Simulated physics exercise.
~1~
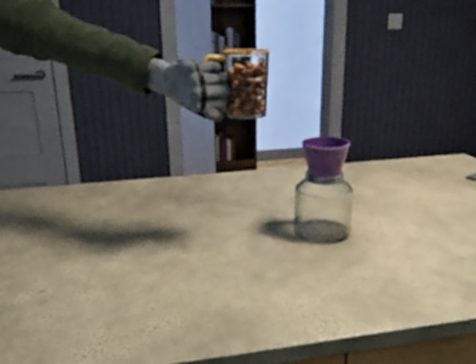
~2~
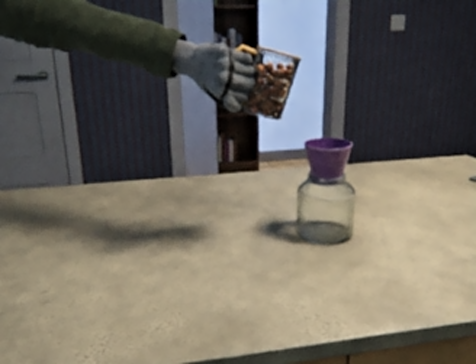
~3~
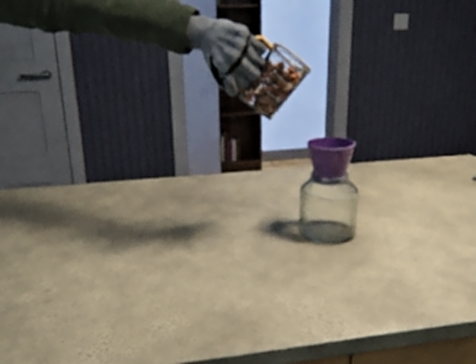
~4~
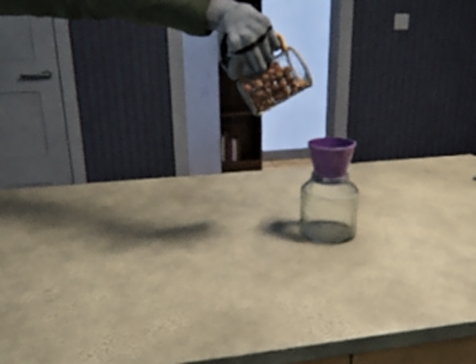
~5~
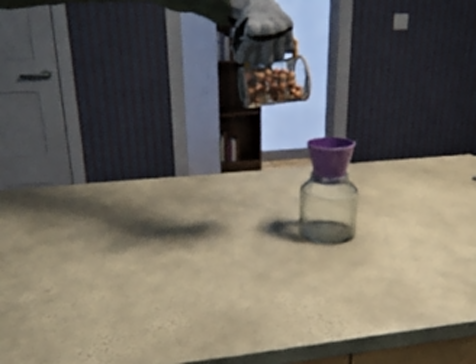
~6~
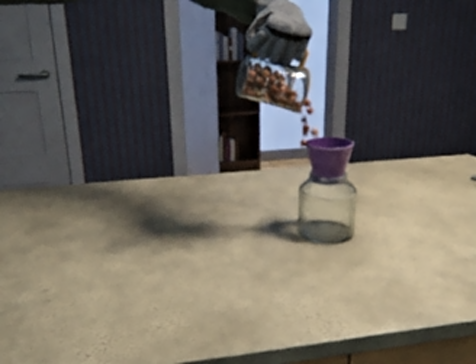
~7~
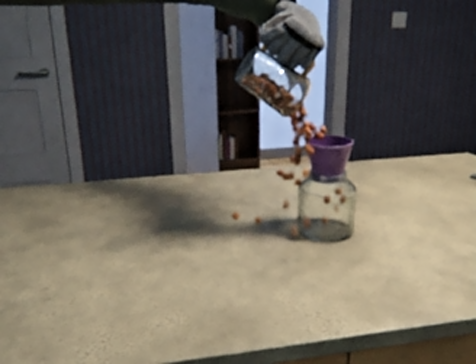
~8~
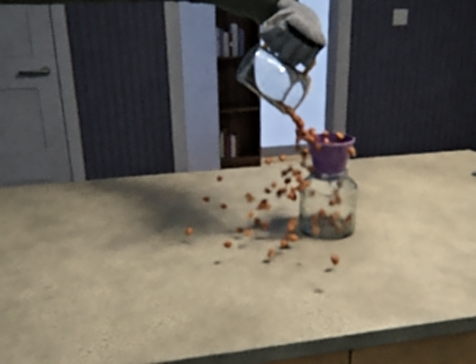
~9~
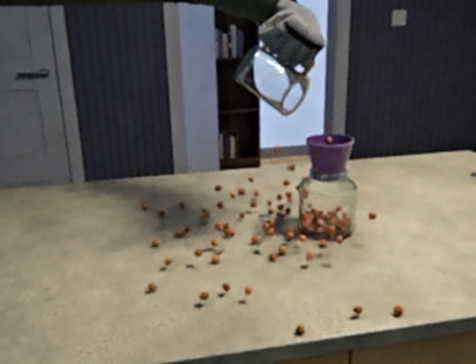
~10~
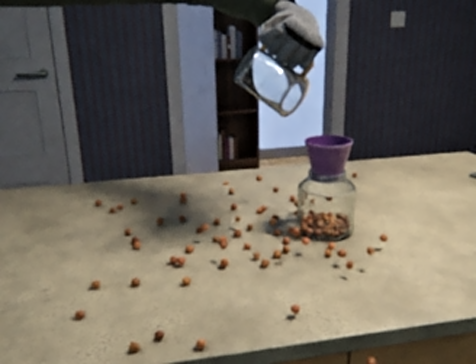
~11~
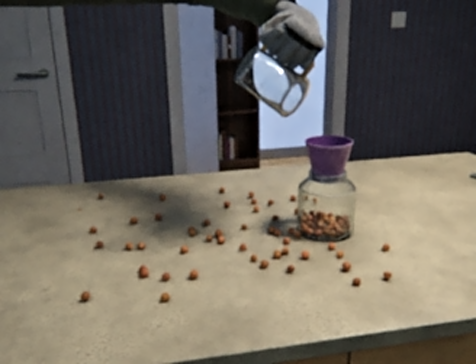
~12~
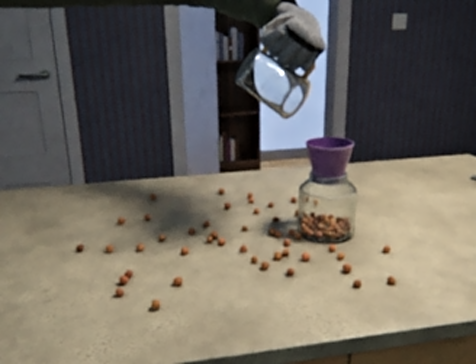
In the video, a gloved hand moves a clear cup of hazelnuts rightward and tips it over a glass jar topped with a purple funnel. The nuts pour out, some landing in the jar while most scatter across the counter, and the emptied cup stays tilted above.
